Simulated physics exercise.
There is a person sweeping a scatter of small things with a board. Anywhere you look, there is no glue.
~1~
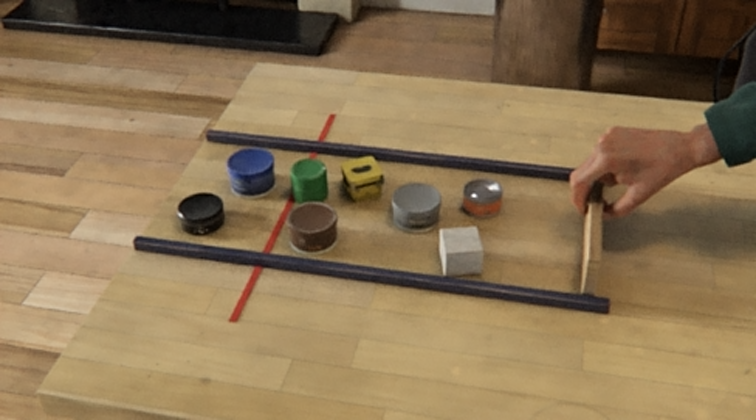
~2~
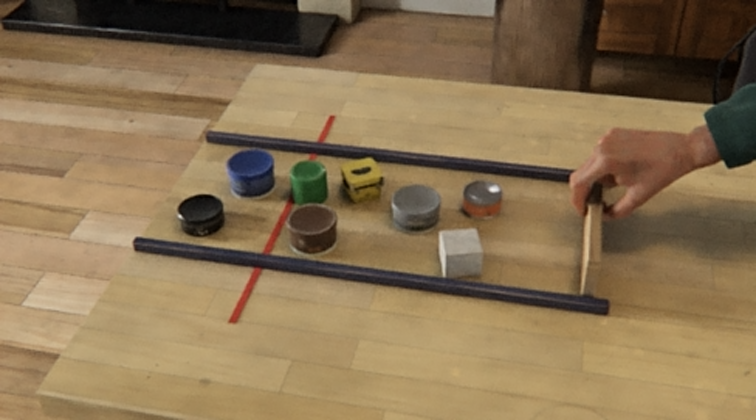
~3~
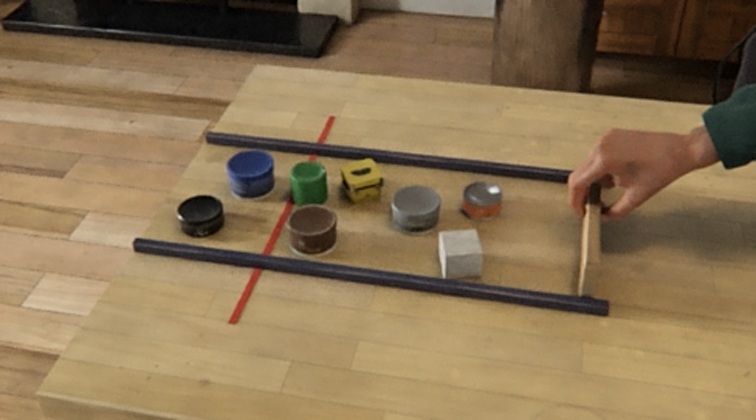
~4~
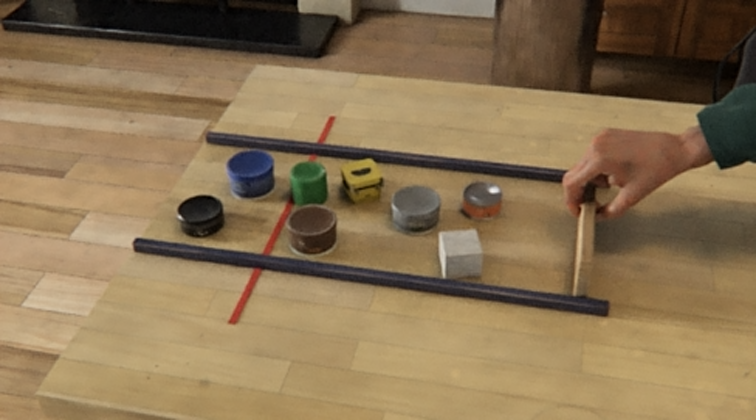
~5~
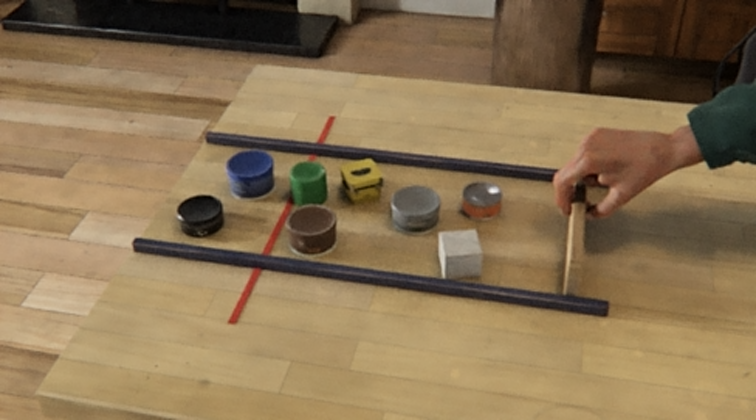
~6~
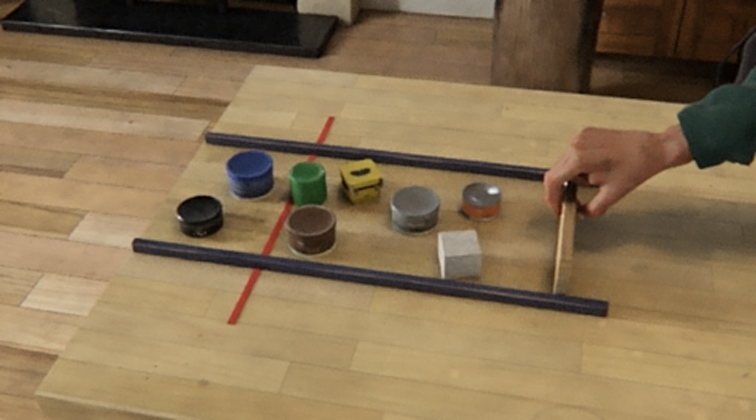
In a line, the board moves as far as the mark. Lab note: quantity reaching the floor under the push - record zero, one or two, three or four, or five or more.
Recorded: Zero.
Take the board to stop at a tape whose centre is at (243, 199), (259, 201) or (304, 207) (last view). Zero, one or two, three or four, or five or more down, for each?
Lab note - fallen per tape, in order: Just one or two / either one or two / none at all.
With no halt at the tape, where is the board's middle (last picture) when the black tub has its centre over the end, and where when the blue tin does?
(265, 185) and (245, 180), more or less.
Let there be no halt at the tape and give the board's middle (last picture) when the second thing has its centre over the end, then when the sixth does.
At (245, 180) for the second, at (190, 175) for the sixth.
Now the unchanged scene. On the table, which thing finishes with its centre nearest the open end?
It's the black tub that ends nearest.
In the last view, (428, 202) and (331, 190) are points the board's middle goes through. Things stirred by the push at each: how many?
First 3, then 7.
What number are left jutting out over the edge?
Count: 0.
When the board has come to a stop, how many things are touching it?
My count gives 3.
Soon after, none off yet; black tub at rest near (200, 216); blue tin at rest near (251, 176); green lid at rest near (308, 185).
After that, none off yet; black tub at rest near (200, 216); blue tin at rest near (251, 176); green lid displaced a little near (295, 185).
In the end, the number that fall off is zero.
